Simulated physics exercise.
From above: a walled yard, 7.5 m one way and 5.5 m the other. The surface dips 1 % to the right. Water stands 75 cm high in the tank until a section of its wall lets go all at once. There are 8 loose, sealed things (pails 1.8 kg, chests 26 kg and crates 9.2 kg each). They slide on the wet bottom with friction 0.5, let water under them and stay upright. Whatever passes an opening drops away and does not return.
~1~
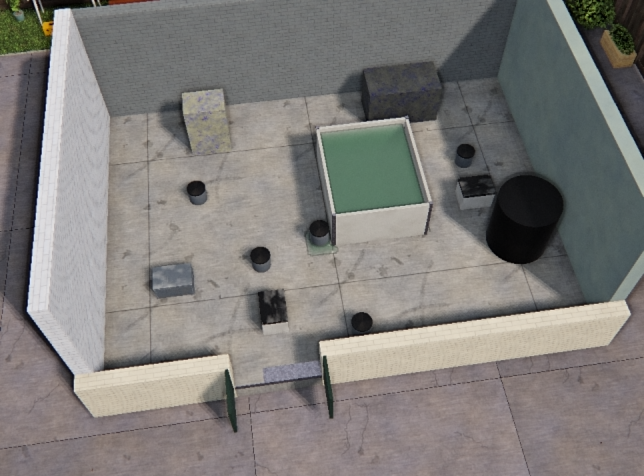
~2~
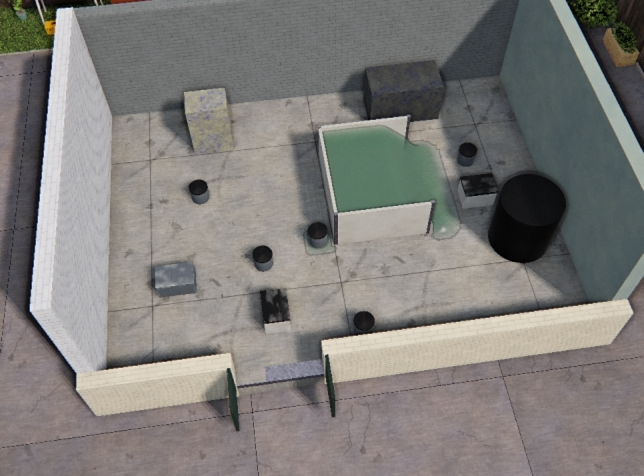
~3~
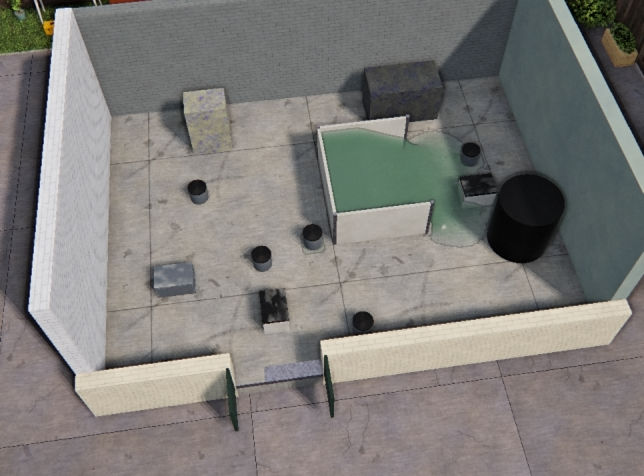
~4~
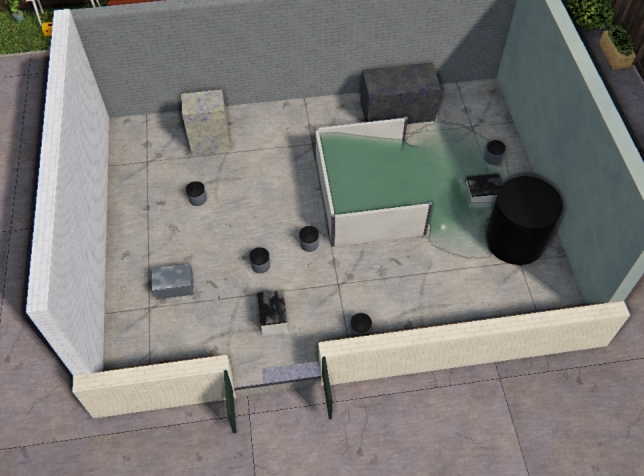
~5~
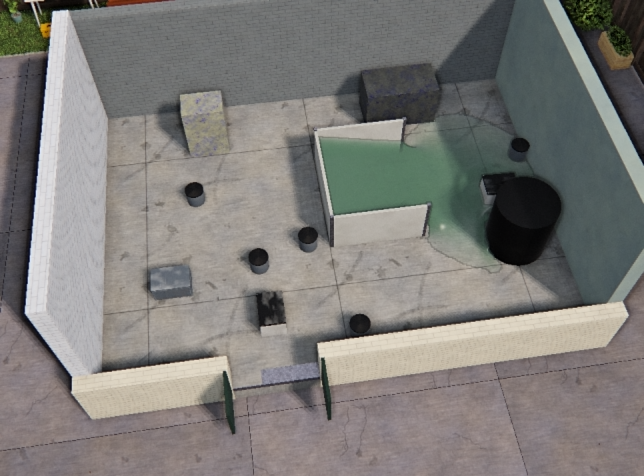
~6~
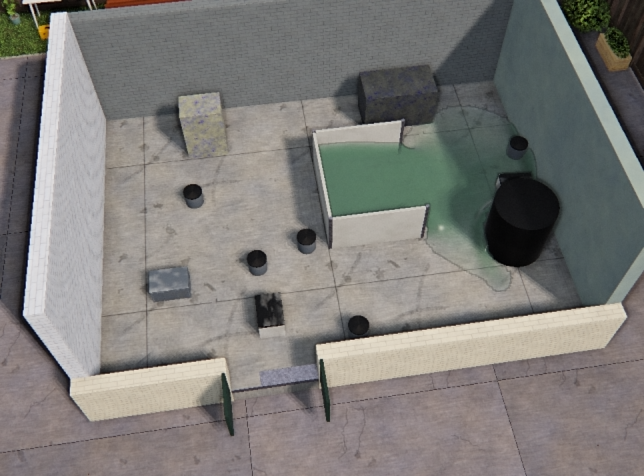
Green water spreads rightward from an opened tank, pushing a small dark pail and block right.
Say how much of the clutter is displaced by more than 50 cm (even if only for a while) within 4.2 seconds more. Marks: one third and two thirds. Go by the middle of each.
It is one to two thirds.
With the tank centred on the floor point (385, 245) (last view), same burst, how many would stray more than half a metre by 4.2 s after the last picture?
In that case 4 of them.
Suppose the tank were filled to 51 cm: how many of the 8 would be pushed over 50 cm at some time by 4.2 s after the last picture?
Then 2.
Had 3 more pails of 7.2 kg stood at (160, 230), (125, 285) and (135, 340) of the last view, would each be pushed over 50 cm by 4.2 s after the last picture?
In that order: Less, under, under.
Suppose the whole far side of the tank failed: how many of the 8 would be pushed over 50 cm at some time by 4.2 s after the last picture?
Then 5.
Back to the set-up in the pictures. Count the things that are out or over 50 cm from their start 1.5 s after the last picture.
By then 2.
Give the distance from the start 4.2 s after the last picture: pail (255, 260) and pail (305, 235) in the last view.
In turn: 0 cm, 30 cm.
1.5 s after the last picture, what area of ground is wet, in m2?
Some 14 m2.
Then, 0.4 s after the last picture 2 of 8 are over 50 cm from their spots; 2 afloat.
Then, 1.5 s after the last picture 2 of 8 are over 50 cm from their spots; 2 afloat.
Then, 2.8 s after the last picture 2 of 8 are over 50 cm from their spots; 2 afloat.
Then, 4.2 s after the last picture 3 of 8 are over 50 cm from their spots, and 3 have been at some point; 2 afloat.
